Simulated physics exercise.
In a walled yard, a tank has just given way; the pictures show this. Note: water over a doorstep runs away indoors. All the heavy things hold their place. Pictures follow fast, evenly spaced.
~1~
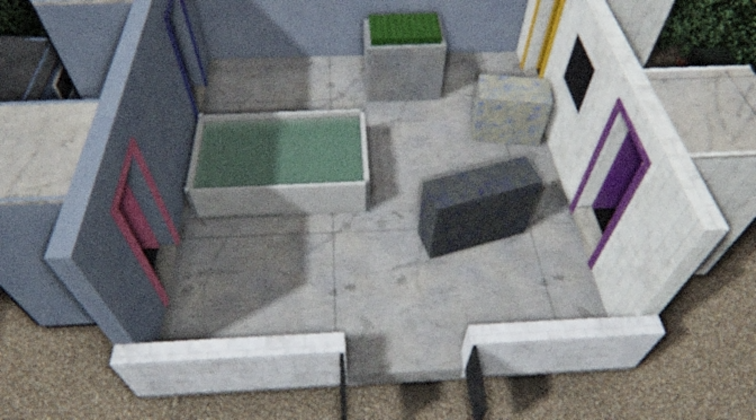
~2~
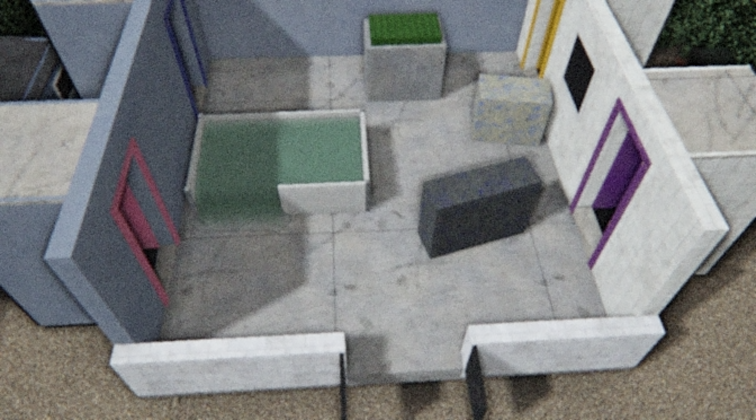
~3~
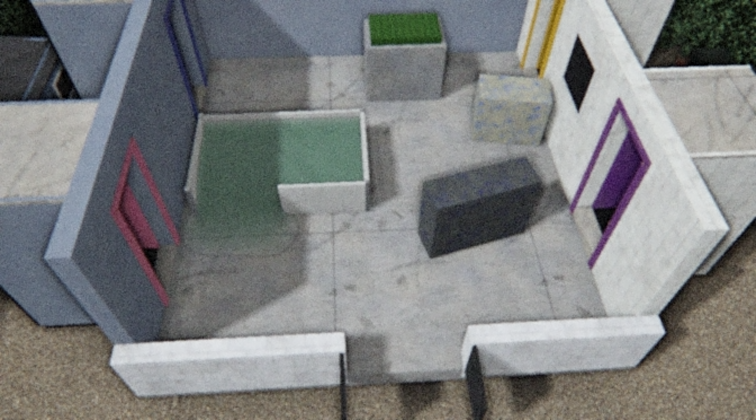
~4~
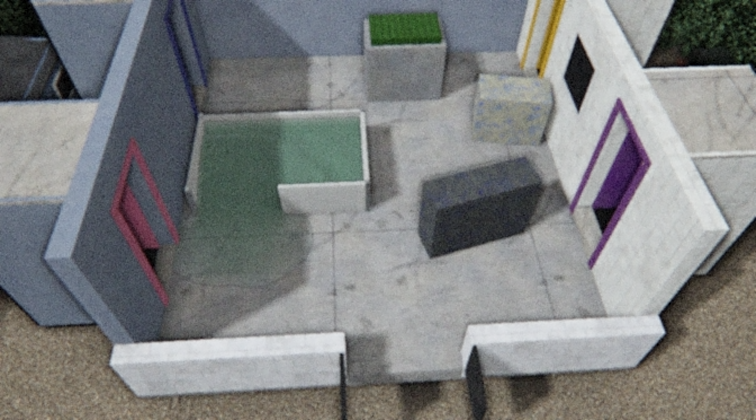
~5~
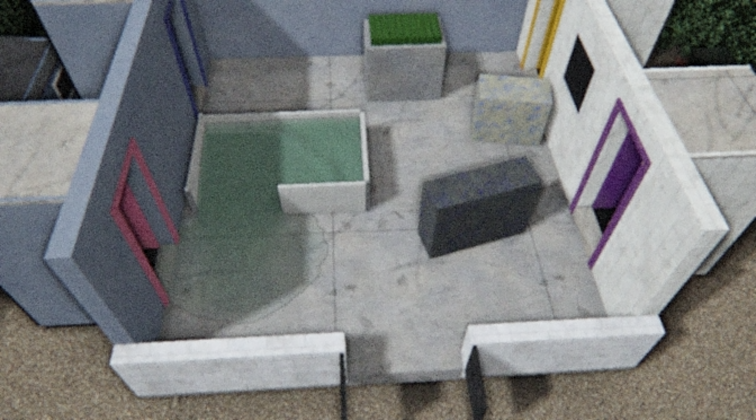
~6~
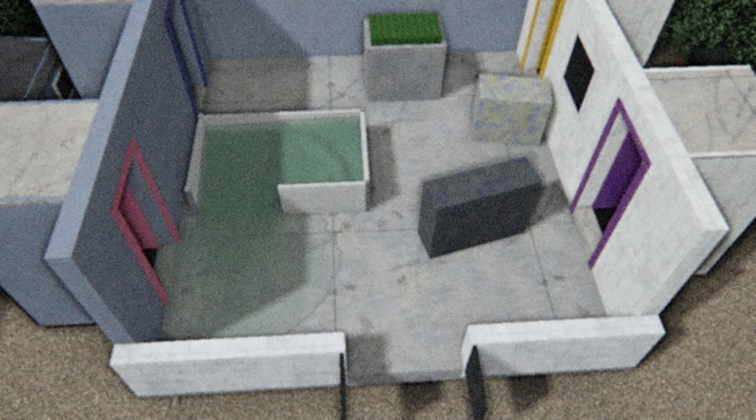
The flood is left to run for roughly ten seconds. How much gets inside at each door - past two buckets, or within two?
The pink door past two, the blue door within two, the purple door within two, the yellow door within two.
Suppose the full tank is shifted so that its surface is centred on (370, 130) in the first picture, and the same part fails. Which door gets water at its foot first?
Leading the way is the pink-painted one.
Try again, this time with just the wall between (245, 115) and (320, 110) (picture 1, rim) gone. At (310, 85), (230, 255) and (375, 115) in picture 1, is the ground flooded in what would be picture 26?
In that order: Wet, free of water, flooded.
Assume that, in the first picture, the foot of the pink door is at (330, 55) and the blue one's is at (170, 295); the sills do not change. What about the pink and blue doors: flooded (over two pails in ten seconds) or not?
Result - pink keeps within bounds, blue runs over the limit.
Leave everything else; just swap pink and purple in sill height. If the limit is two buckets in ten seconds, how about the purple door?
As I read it, the purple door exceeds it.
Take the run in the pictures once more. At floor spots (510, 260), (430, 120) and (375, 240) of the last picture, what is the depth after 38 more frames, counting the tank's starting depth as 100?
The depths come to near 8, 2 and 4 per cent respectively.
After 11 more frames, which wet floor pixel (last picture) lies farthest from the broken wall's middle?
Estimated pixel: (476, 350).
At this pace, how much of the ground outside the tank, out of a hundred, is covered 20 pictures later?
Close to 40 in a hundred, I think.
A moment on, water covers 20 % of the floor; the pink door over two buckets in, the blue door not reached, the purple door not reached, the yellow door not reached.
Next, water covers 20 % of the floor; the pink door far over two buckets in, the blue door not reached, the purple door not reached, the yellow door not reached.
Then, water covers 40 % of the floor; the pink door far over two buckets in, the blue door not reached, the purple door not reached, the yellow door not reached.
Later, water covers 55 % of the floor; the pink door far over two buckets in, the blue door not reached, the purple door wet at the sill, nothing in, the yellow door not reached.
In the end, water covers 75 % of the floor; the pink door far over two buckets in, the blue door not reached, the purple door wet at the sill, nothing in, the yellow door wet at the sill, nothing in.
